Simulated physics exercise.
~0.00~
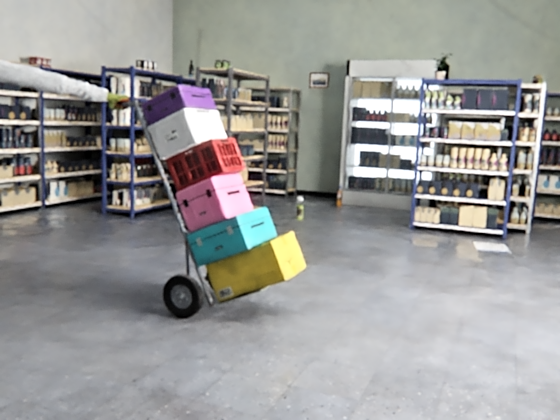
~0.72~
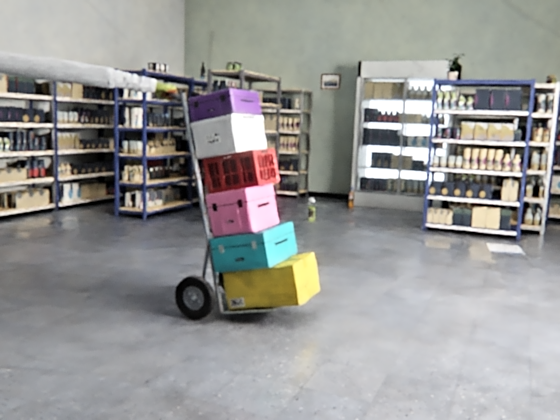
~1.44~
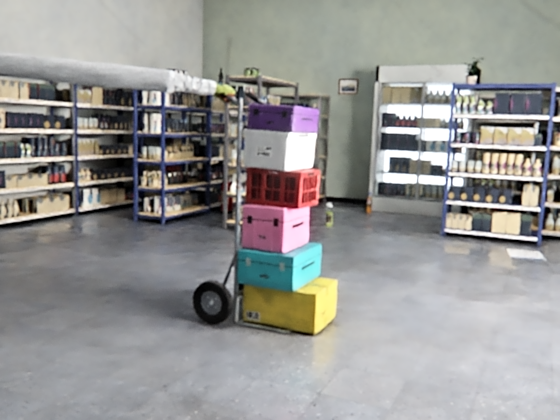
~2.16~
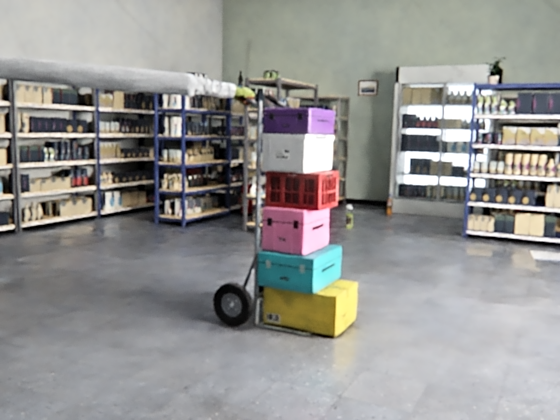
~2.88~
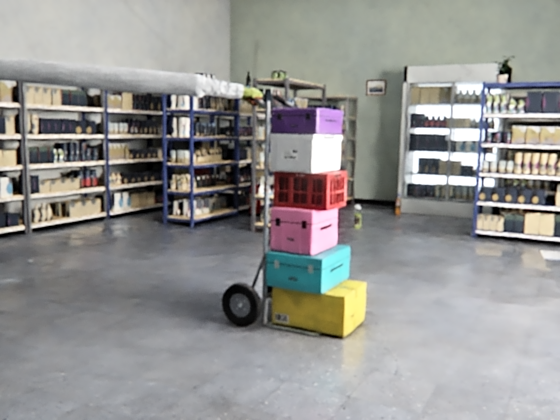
In a storeroom lined with stocked shelves, a long pale arm tipped a leaning hand truck upright with its stack of six colorful boxes and crates, and the load settled straight, the yellow box still at the bottom and nothing fallen.
